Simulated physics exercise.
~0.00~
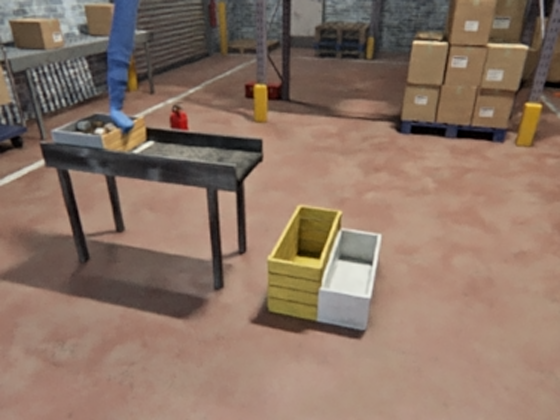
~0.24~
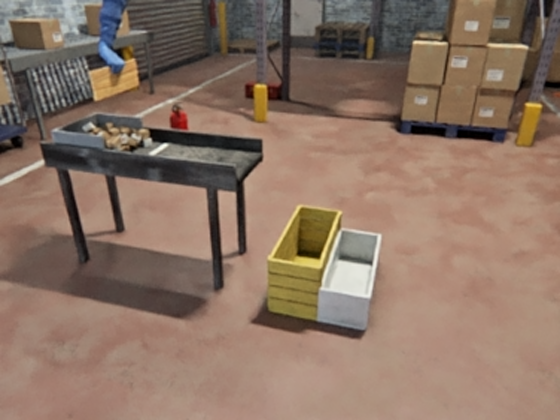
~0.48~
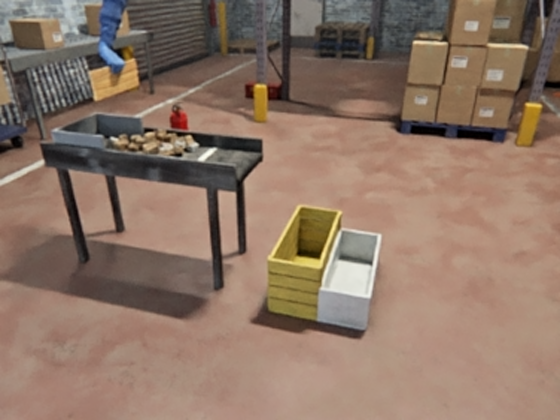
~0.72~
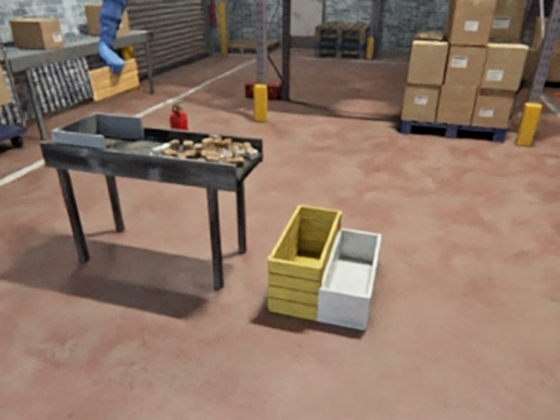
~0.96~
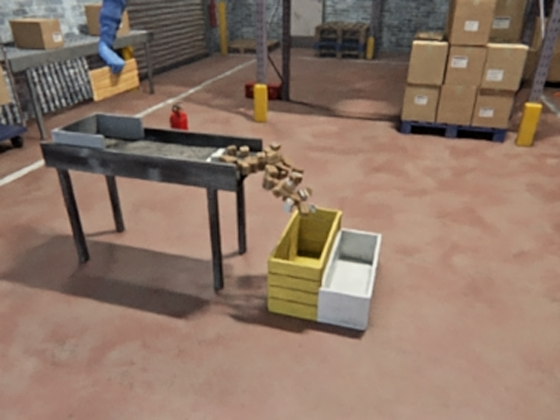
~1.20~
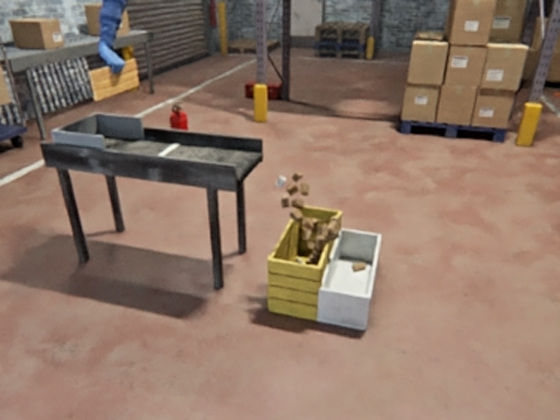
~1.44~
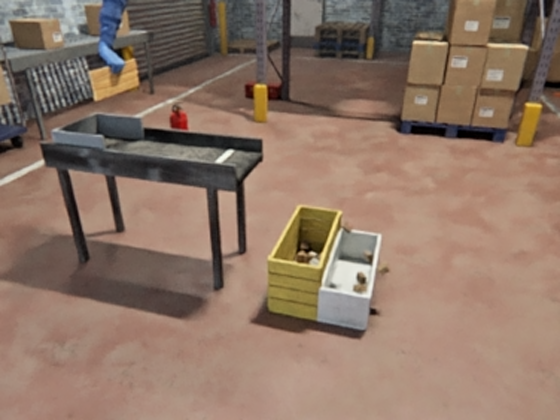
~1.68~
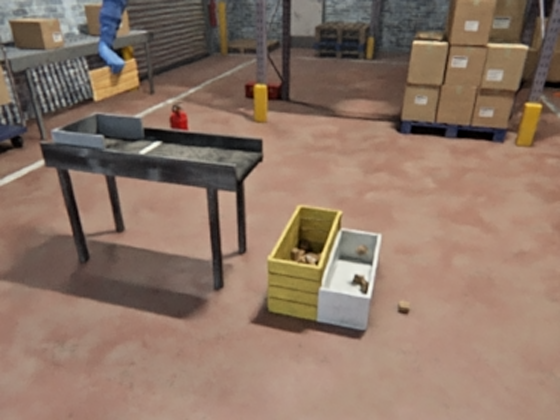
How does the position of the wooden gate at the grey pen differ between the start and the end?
At the start the gate stands down on the belt at the grey pen, closing in the parcels. At the end it is held up in the air above the pen by the blue arm.
